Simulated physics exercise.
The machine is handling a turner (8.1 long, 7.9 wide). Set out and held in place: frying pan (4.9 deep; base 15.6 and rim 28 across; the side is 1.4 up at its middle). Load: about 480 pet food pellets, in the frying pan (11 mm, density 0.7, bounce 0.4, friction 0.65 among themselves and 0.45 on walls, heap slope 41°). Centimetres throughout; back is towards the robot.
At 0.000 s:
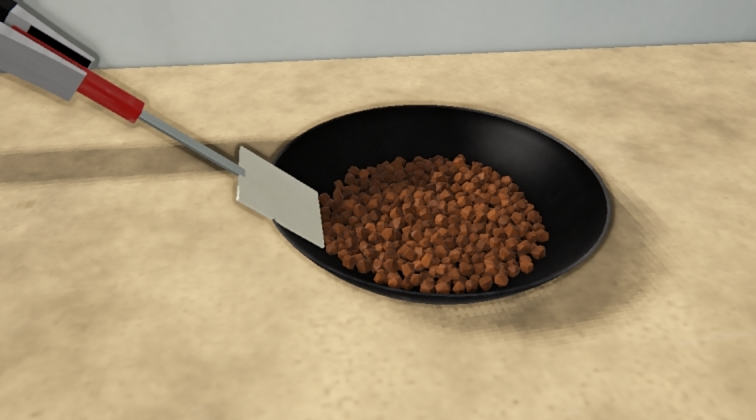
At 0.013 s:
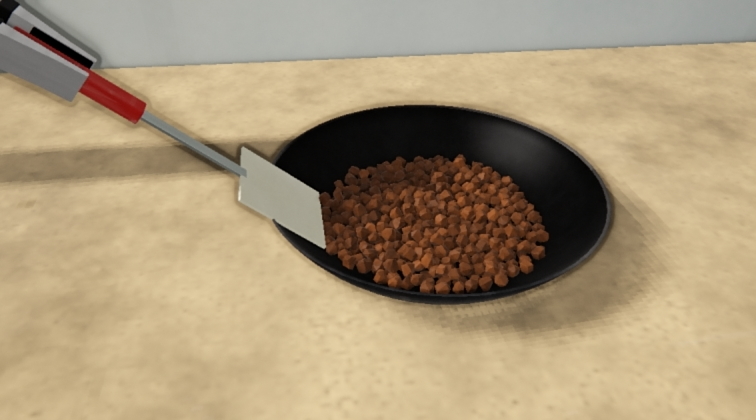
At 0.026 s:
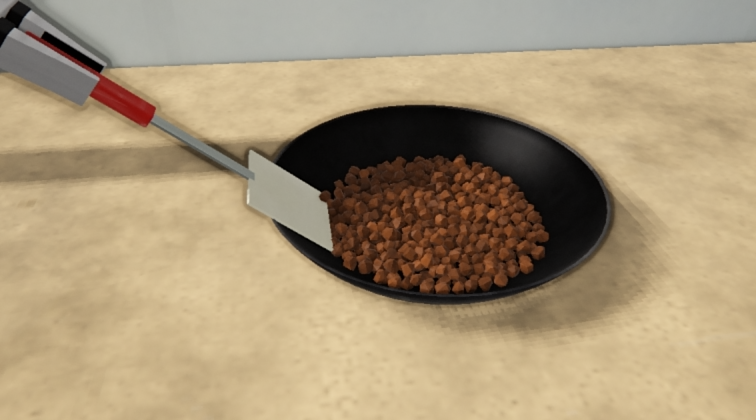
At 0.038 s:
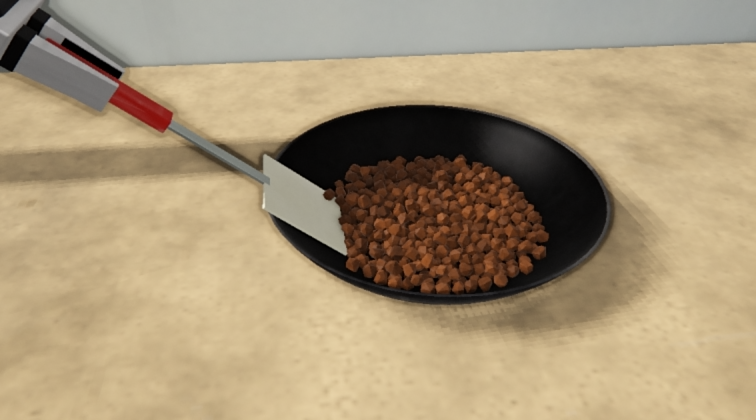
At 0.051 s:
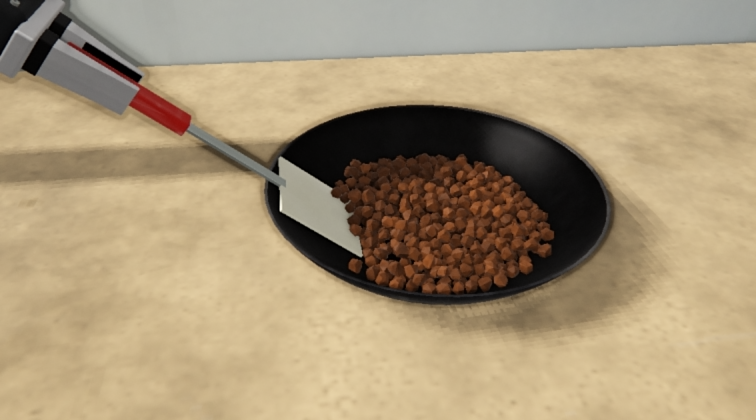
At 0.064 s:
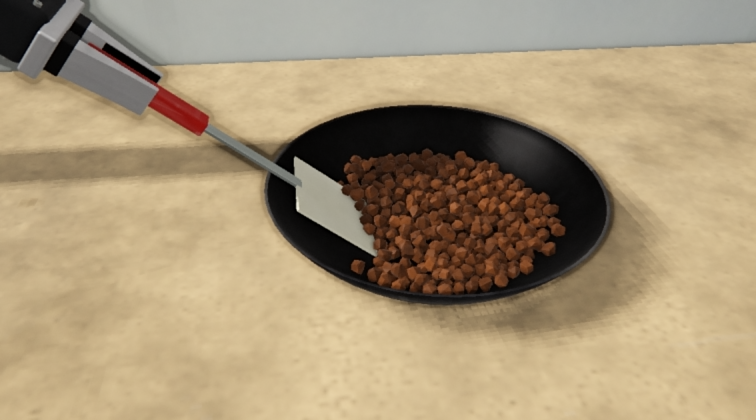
A robot arm gripping a flat turner barely moved at first, then pushed the blade rightward into a black frying pan of brown pellets, shoving the near ones over and heaping them toward the right.
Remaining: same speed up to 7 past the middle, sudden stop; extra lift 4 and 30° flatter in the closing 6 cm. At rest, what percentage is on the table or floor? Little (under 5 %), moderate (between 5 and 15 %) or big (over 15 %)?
On the table or floor the share is moderate, between 5 and 15 %.
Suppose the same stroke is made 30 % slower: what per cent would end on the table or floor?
It would be near 0 per cent.
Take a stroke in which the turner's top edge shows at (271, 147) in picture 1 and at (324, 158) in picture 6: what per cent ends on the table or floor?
About 5 per cent.
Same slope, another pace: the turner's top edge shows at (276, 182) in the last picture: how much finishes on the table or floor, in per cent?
About 0 per cent.
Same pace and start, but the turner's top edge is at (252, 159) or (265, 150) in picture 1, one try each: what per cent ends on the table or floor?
Some 10 and 10 per cent.
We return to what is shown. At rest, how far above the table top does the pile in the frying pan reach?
Some 6.0 cm.
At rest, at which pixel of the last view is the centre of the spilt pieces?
Near (690, 193).
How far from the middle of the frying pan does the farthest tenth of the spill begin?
Some 30 cm.
After 0.11 s, sloping 40°, highest piece 6 above the table; 484 in the frying pan.
After 0.15 s, sloping 30°, highest piece 6 above the table; 483 in the frying pan, 1 on the blade or in flight.
After 0.37 s, sloping 10°, highest piece 6 above the table; 446 in the frying pan, 30 on the table or floor, 8 on the blade or in flight.
After 1.42 s, sloping 10°, highest piece 6 above the table; 446 in the frying pan, 38 on the table or floor.
In the end, 446 in the frying pan, 38 on the table or floor. That is 8 % on the table or floor.
